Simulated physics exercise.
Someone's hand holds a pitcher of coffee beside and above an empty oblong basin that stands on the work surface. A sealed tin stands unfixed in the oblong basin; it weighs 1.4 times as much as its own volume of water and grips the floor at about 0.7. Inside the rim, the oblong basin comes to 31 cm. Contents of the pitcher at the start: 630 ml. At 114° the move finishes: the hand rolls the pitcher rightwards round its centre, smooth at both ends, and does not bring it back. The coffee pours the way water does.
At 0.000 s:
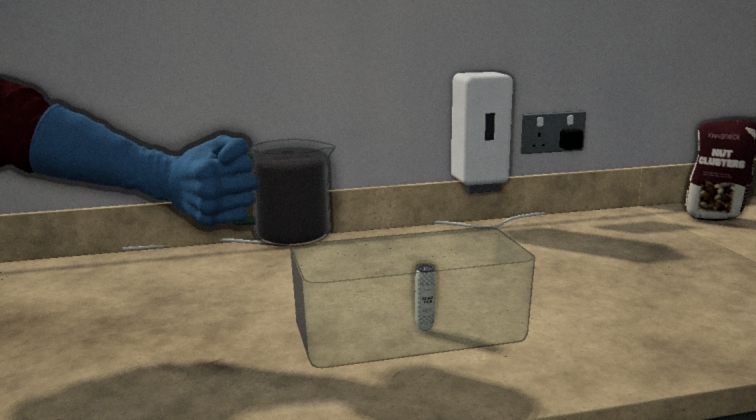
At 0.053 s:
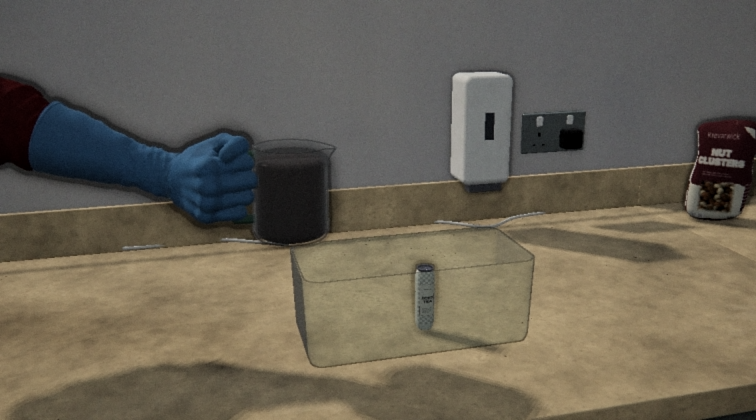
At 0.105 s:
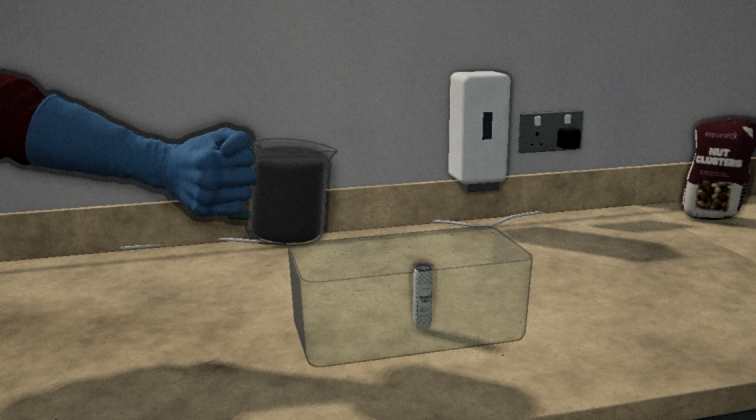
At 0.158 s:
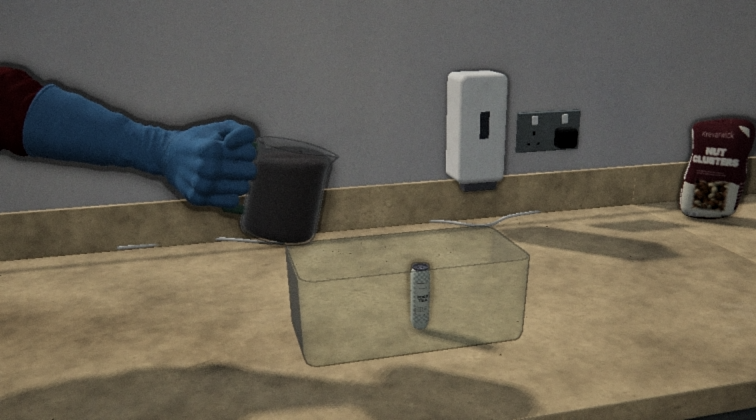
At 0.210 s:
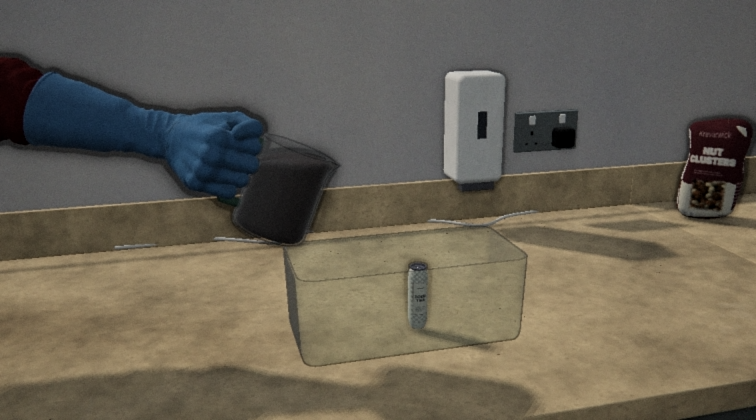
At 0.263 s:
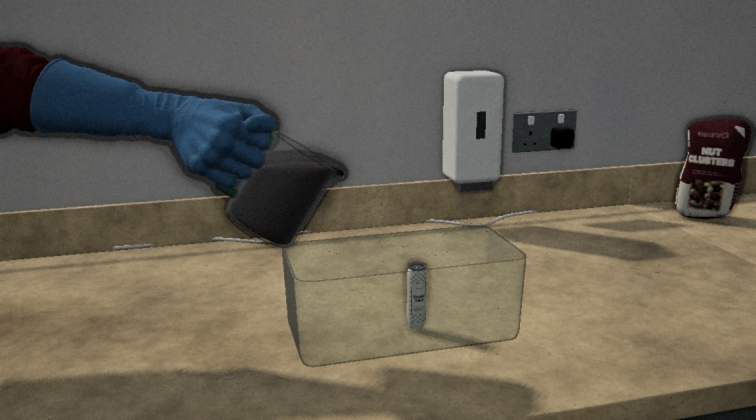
The clip shows a blue-gloved hand holding a pitcher of dark liquid beside and above a clear oblong basin on a countertop. The hand steadily tilts the pitcher to the right, bringing the liquid up to its pouring edge.
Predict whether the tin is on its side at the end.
The tin is not on its side.
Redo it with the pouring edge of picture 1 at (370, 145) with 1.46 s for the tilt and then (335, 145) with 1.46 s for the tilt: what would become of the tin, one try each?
First it tips over; then it stays on its base.
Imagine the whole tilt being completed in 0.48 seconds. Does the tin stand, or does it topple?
Then the tin does not tip.
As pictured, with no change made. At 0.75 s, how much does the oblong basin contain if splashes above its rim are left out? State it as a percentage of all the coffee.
I'd put it at roughly 82 per cent.
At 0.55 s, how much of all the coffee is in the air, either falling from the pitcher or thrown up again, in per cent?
Around 18 in a hundred.
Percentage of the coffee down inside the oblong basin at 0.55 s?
About 22%.
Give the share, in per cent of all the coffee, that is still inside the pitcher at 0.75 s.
I'd say some 12 per cent remains.
Then, 0.55 s in, the tilt is 100° and 58 per cent is still to pour; the tin stands where it began.
Then, 0.75 s in, the tilt is 114° and 12 per cent is still to pour; the tin stands where it began.
Then, 0.97 s in, the tilt is 114° and 1 per cent is still to pour; the tin stands where it began.
Then, 1.21 s in, the tilt is 114° and 0 per cent is still to pour; the tin stands where it began.
Finally, the tin stands where it began.
